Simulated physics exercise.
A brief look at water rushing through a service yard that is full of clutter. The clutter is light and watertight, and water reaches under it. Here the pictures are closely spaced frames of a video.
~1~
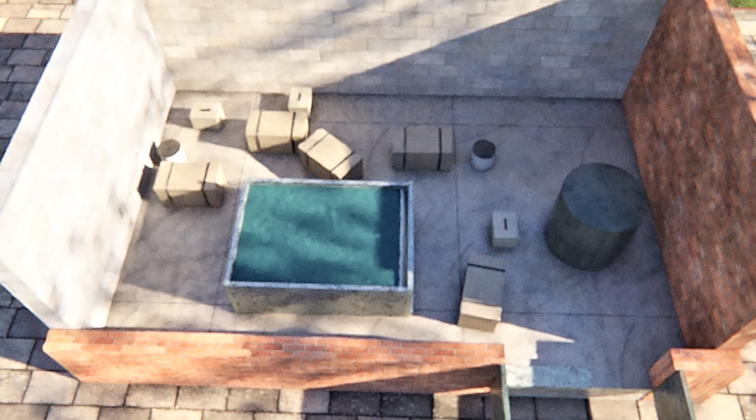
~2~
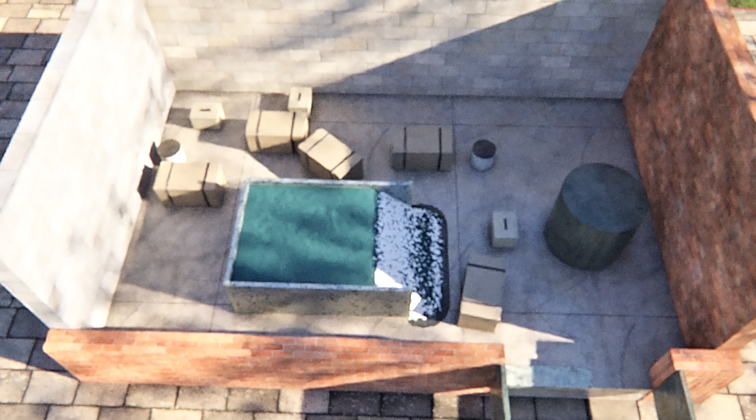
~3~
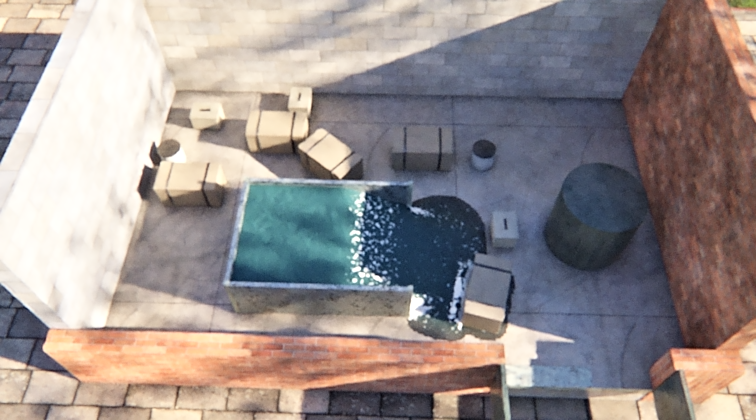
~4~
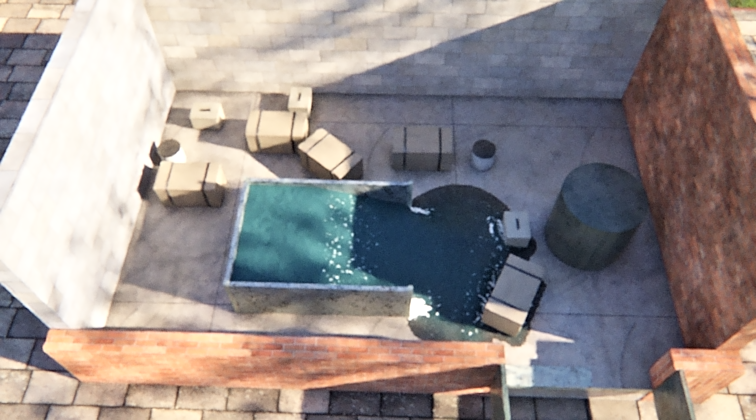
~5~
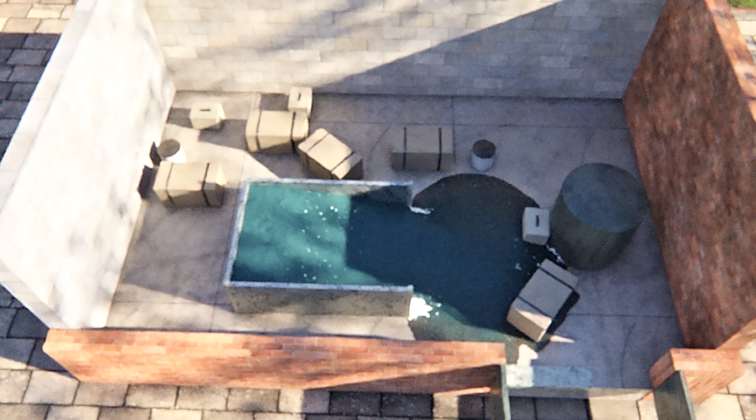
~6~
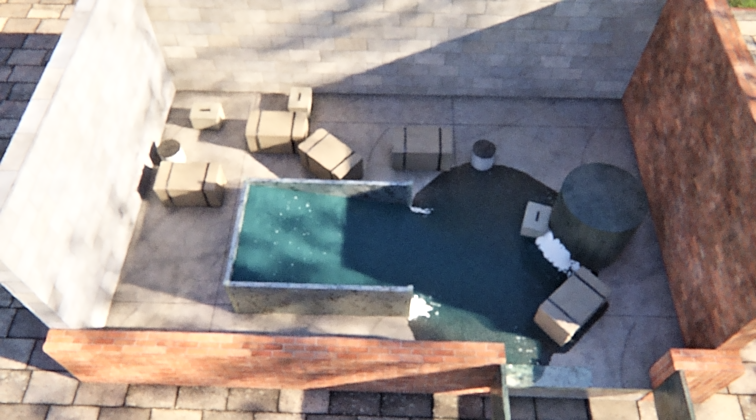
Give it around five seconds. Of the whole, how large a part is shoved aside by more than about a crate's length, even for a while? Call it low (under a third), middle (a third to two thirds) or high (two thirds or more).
Low.
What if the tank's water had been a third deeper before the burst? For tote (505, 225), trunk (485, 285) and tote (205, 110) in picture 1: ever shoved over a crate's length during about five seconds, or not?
First one cleared the mark, second one cleared the mark, third one missed the mark.
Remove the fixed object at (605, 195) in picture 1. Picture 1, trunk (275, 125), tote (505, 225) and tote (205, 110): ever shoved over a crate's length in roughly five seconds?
Never got far, then went a long way, then never got far.
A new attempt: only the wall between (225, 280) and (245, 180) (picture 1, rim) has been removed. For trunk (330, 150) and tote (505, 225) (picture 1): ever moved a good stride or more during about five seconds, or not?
First under that mark, then under that mark.
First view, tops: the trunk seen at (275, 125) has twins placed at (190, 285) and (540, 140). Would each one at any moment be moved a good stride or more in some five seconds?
In sequence: Doesn't go far, travels that far.
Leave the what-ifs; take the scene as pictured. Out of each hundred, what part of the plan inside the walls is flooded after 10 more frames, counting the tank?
I'd put it at some 50 per cent.
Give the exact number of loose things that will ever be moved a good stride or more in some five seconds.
You get 3.
A moment on, 2 of 10 are well off their spots; 1 afloat.
Next, 3 of 10 are well off their spots; 2 afloat.
Later, 3 of 10 are well off their spots; 2 afloat.
In the end, 3 of 10 are well off their spots, and 3 have been at some point; 3 afloat.
